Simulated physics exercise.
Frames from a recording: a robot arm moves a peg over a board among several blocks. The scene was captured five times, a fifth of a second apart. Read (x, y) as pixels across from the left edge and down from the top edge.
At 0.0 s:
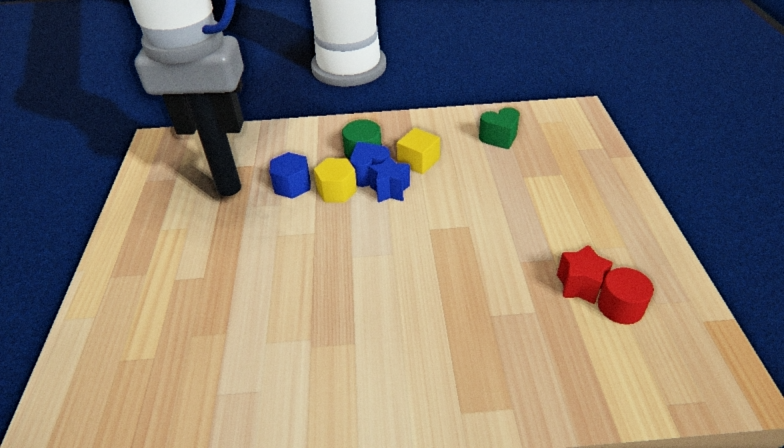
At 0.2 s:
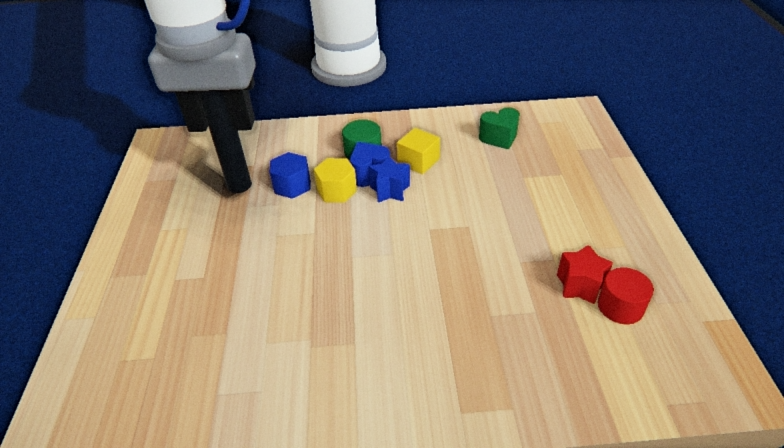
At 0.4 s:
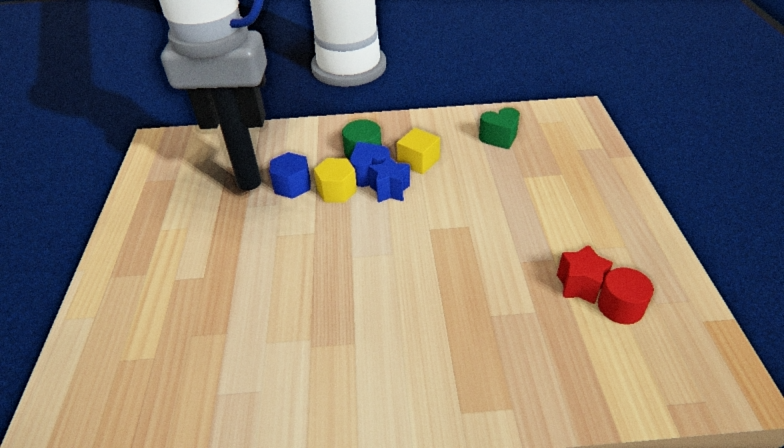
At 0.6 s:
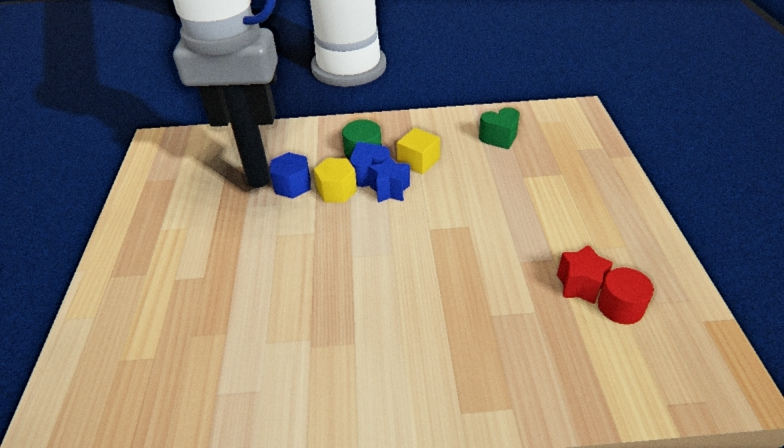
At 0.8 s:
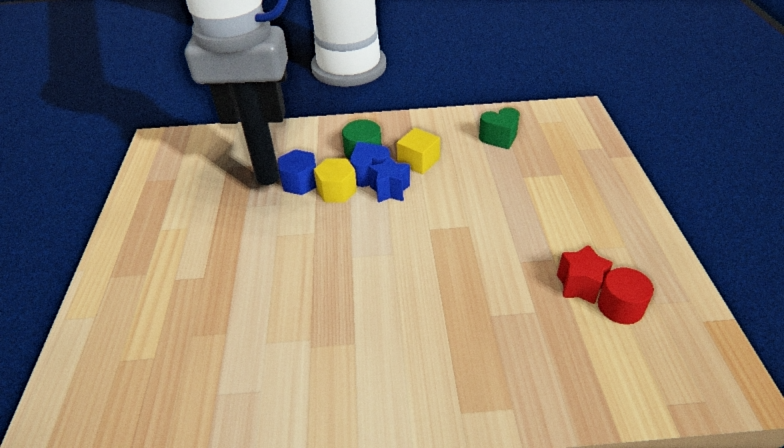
A robot arm slides its black peg slowly to the right along the upper left of a wooden board, reaches a blue block and nudges it slightly toward the yellow one, while the other blocks stay still.
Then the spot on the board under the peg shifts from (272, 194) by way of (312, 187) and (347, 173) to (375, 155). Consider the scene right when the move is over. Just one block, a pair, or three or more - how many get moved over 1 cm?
Answer: 3+.
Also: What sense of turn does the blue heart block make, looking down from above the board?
The block spins clockwise.
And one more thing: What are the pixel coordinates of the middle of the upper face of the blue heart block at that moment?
About (387, 149).
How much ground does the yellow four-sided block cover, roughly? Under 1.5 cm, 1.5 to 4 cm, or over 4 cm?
The shift is below 1.5 cm.
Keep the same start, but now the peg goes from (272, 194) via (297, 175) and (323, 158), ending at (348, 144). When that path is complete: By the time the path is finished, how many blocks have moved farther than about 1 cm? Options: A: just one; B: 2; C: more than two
The answer is C.
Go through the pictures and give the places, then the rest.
The first frame shows peg's lower end (229, 189); blue hexagon (288, 164); yellow hexagon (334, 169); green round block (361, 130); blue heart block (368, 153); yellow four-sided block (419, 140).
The second frame shows peg (240, 186); blocks still.
The third frame shows peg (250, 183); blocks still.
The fourth frame shows peg (259, 181); blocks still.
The fifth frame shows peg (268, 178); blue hexagon (296, 161); yellow hexagon (334, 169); green round block (361, 130); blue heart block (368, 153); yellow four-sided block (419, 140).
The first path, step by step. One third of the way, peg (310, 171); blue hexagon (324, 148), turned 50° anticlockwise; yellow hexagon (339, 170); blue heart block (371, 153).
Two thirds of the way, peg (346, 157); blue hexagon (336, 136), turned 100° anticlockwise; yellow hexagon (350, 172), turned 15° clockwise; green round block (368, 122); blue heart block (377, 152), turned 30° anticlockwise.
At the end, peg (374, 139); blue hexagon (336, 133), turned 115° anticlockwise; yellow hexagon (350, 172), turned 15° clockwise; green round block (370, 116); blue heart block (387, 149), turned 25° clockwise; yellow four-sided block still.
